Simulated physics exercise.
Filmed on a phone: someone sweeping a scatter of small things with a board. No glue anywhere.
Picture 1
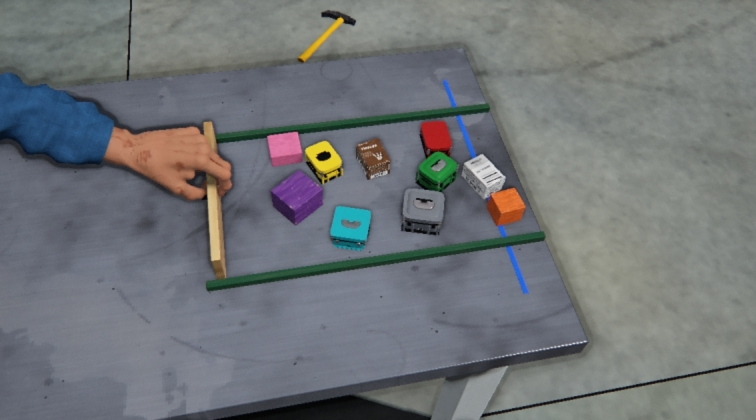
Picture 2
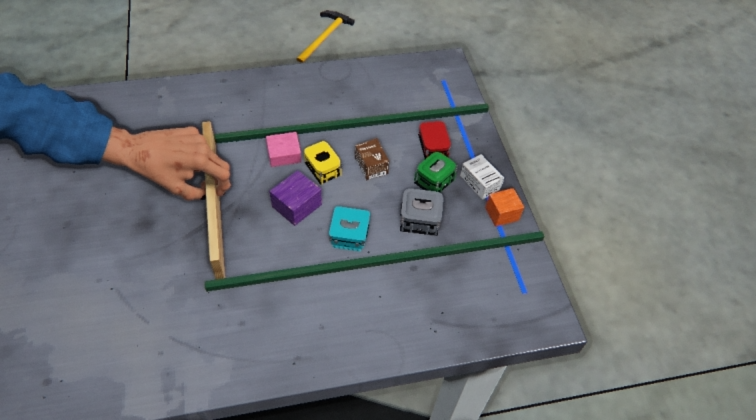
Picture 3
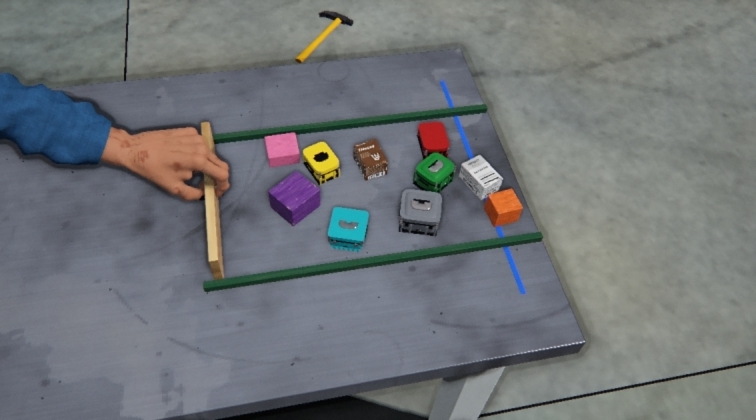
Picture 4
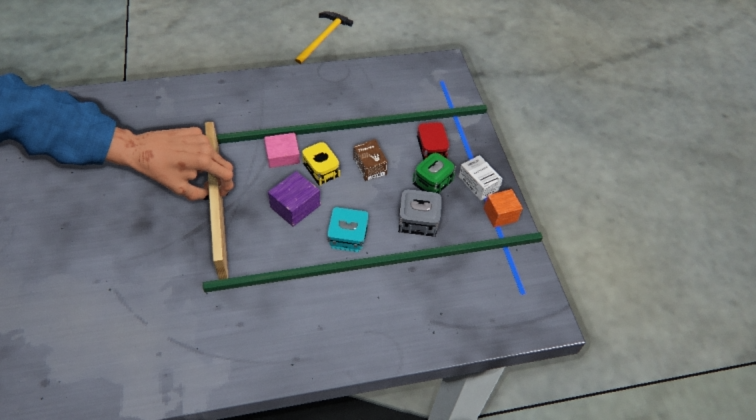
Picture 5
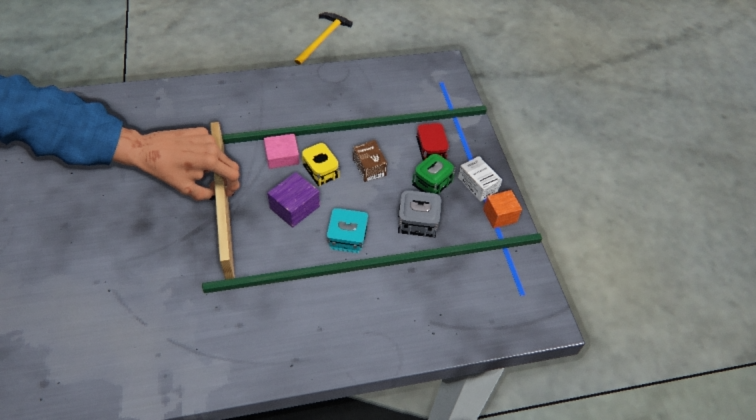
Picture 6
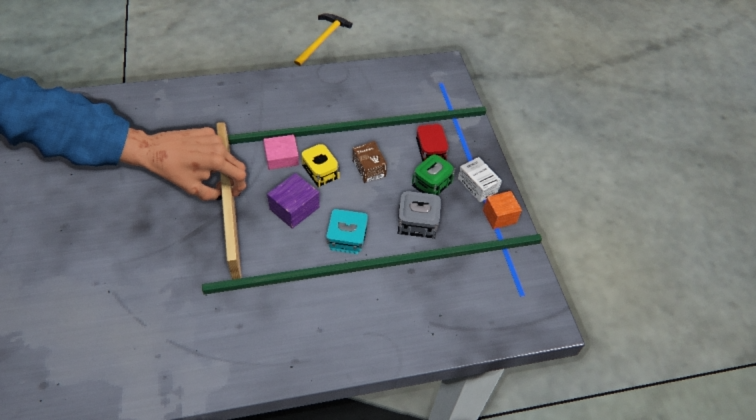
A hand in a blue sleeve held a wooden board between two green rails on a table, then slid it slightly right toward the scattered colorful blocks, which stayed basically where they were.
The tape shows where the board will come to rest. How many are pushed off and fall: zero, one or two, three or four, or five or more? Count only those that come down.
In the end the number that fall off is five or more.
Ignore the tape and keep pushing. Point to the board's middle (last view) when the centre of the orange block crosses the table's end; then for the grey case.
About (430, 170), and (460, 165) for the other.
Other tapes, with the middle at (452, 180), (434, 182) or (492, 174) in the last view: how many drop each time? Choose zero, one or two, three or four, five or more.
One after another: 1 or 2; either one or two; five or more.
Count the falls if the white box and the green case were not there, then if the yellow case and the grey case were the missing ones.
It would be 4 and 4.
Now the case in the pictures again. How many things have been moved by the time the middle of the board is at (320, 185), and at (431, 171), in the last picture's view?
First 5, then 10.
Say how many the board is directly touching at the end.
4 of them.
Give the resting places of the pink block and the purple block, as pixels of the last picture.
Near (473, 123) and (501, 180).
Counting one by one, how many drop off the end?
Fallen: 6.
Soon after, none off yet; orange block at rest near (502, 210); white box at rest near (479, 179); red case at rest near (432, 144).
After that, none off yet; orange block at rest near (502, 210); white box at rest near (479, 179); red case moving near (435, 143).
And then, none off yet; orange block tilting a little near (542, 209); white box tilting a little near (528, 177); red case displaced about its own width near (477, 133).
In the end, the number that fall off is five or more; gone, brown box, grey case, green case, red case, white box and orange block.
